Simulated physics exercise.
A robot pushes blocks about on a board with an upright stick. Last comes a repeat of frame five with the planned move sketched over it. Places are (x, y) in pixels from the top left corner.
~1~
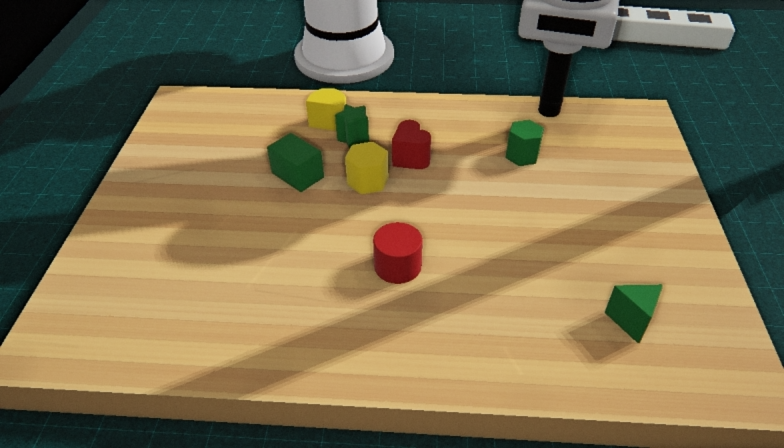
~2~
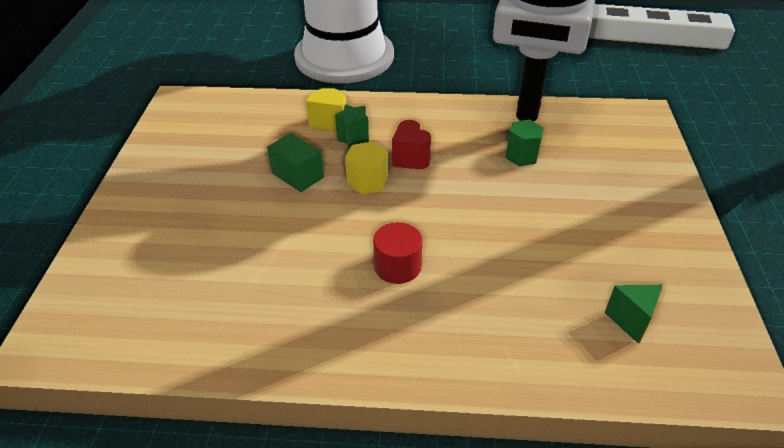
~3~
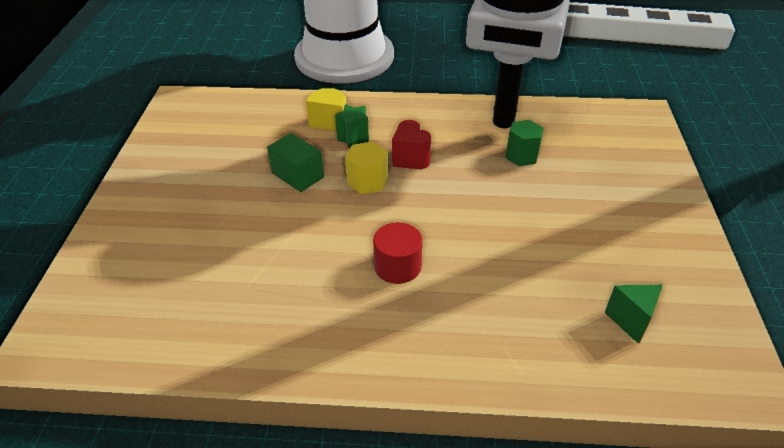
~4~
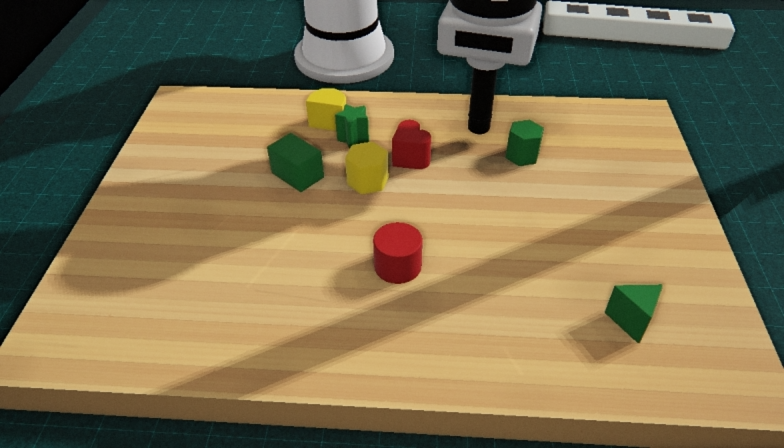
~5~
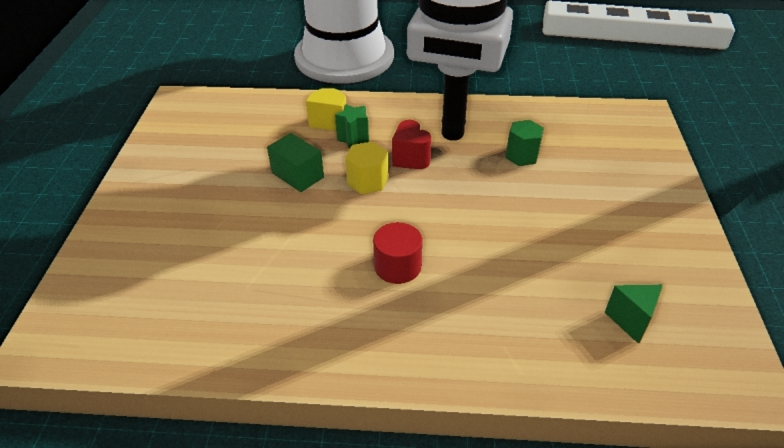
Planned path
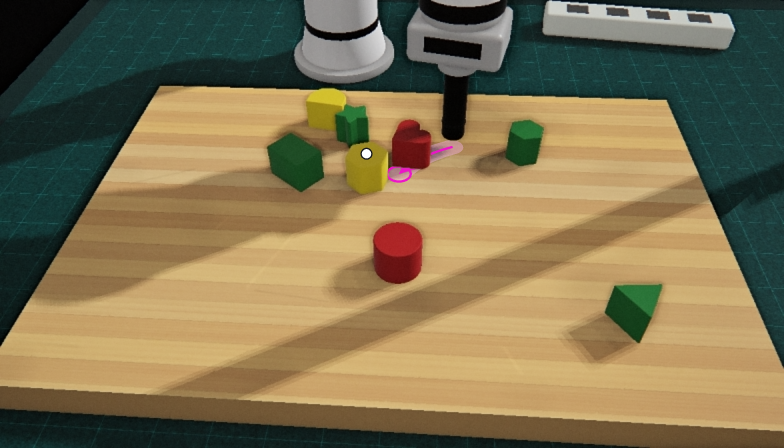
A black upright stick moves left across the board's far side toward the red heart.
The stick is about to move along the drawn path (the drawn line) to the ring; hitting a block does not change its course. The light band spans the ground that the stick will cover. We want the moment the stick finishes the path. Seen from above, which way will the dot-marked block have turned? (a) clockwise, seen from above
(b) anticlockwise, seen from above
Letter b.
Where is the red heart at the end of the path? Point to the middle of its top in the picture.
In the picture, that point is around (375, 142).
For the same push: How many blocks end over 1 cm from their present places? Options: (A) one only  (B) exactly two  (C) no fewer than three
Answer: B.
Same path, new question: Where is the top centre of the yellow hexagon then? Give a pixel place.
The top centre is at (347, 159).
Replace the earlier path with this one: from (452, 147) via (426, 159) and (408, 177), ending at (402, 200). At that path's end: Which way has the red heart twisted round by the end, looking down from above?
Seen from overhead, it turns clockwise.
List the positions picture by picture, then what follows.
In the first picture, lower end of the stick (549, 112), tops of blocks, green star-shaped block (352, 112), yellow hexagon (367, 154), red heart (411, 132).
In the second picture, stick (527, 117), blocks as before.
In the third picture, stick (503, 123), blocks as before.
In the fourth picture, stick (479, 129), blocks as before.
In the fifth picture, stick (453, 135), green star-shaped block (352, 112), yellow hexagon (367, 154), red heart (411, 132).
The drawn path runs from (452, 147) through (423, 158) to (399, 174); the dot is on the yellow hexagon.
The first path, step by step. Halfway along, stick (423, 146); red heart (400, 137).
At the end, stick (399, 162); green star-shaped block not moved; yellow hexagon (347, 159), turned 40° anticlockwise; red heart (375, 142), turned 50° clockwise.
